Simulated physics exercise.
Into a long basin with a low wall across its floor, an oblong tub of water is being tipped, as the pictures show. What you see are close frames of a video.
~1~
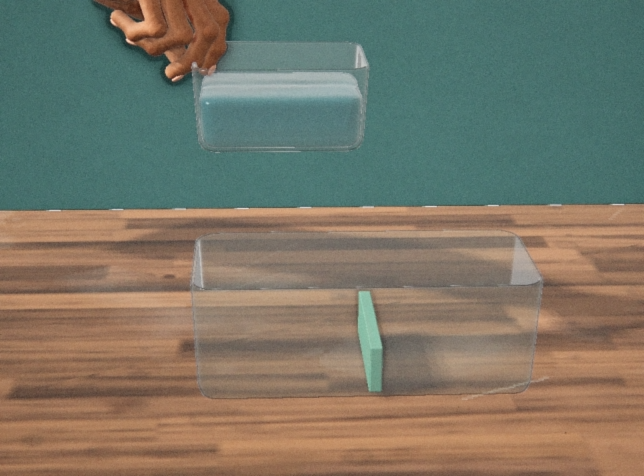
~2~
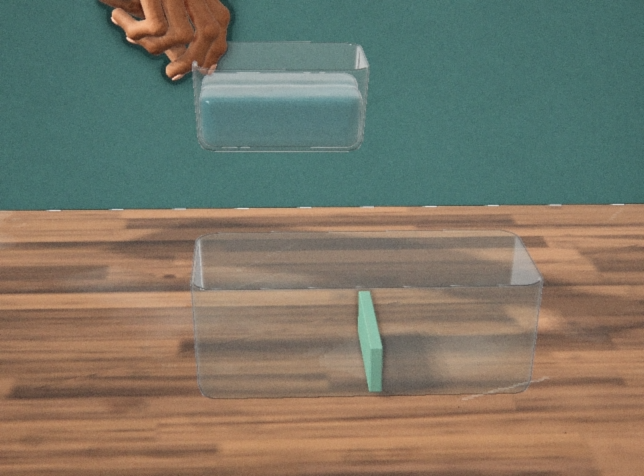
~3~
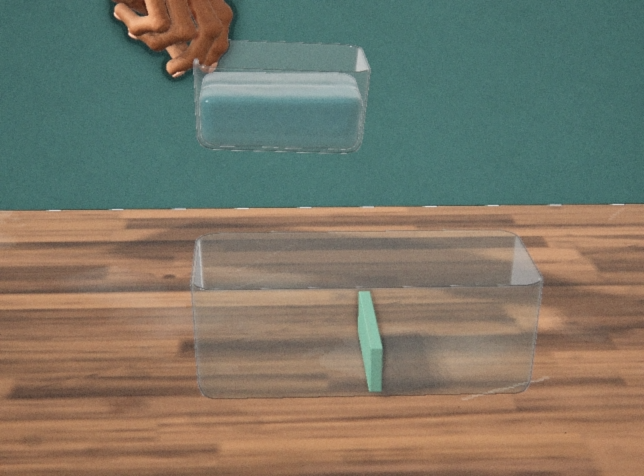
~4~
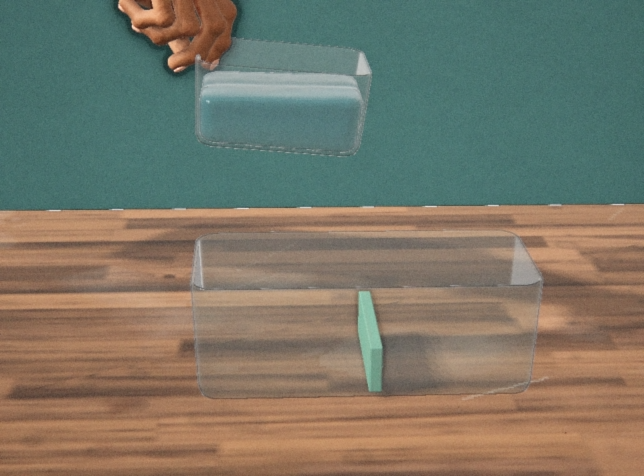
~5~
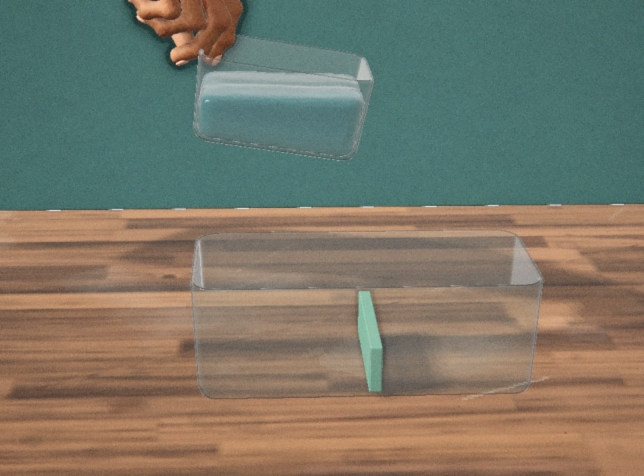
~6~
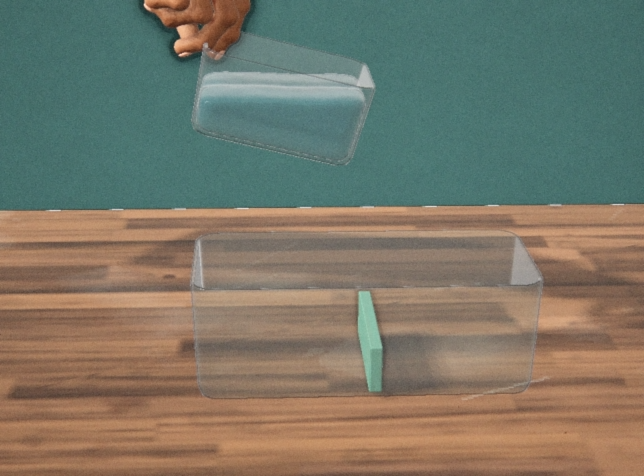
A wood-plank surface meets a plain teal wall, seen from the front and slightly above by a camera that stays still. A clear oblong tub of bluish water hangs in the air at upper centre-left, a brown hand at its top left corner, above a long, clear, empty basin with a low green divider across its middle. The hand shifts slightly right as the tub, level at first, gradually tilts clockwise, its right end dipping modestly.
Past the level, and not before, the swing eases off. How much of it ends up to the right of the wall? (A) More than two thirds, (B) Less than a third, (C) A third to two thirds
The answer is A.
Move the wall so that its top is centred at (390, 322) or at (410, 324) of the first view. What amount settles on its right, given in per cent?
First try close to 70 percent, second try close to 60 percent.
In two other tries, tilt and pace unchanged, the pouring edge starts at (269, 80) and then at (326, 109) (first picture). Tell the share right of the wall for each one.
In order: Close to 5 and 60 percent.
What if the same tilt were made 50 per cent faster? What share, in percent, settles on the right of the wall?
I'd estimate about 75 percent ends up there.
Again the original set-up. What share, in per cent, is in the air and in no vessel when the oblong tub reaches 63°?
Estimate: Some 35 per cent.
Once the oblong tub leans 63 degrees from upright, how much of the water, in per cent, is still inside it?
Roughly 55 percent remains at that point.
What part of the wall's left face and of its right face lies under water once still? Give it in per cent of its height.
The left comes to 10 % and the right to 60 %.
A moment on, the oblong tub is tipped part way and 53 per cent is still to pour, 0 is left of the wall and 12 right of it.
Next, the oblong tub is tipped on its side and 12 per cent is still to pour, 3 is left of the wall and 75 right of it.
Then the oblong tub is tipped right over and 0 per cent is still to pour, 14 is left of the wall and 83 right of it.
Later the oblong tub is tipped right over and 0 per cent is still to pour, 16 is left of the wall and 83 right of it.
Finally, 16 per cent lies left of the wall, 83 right of it and 1 outside.
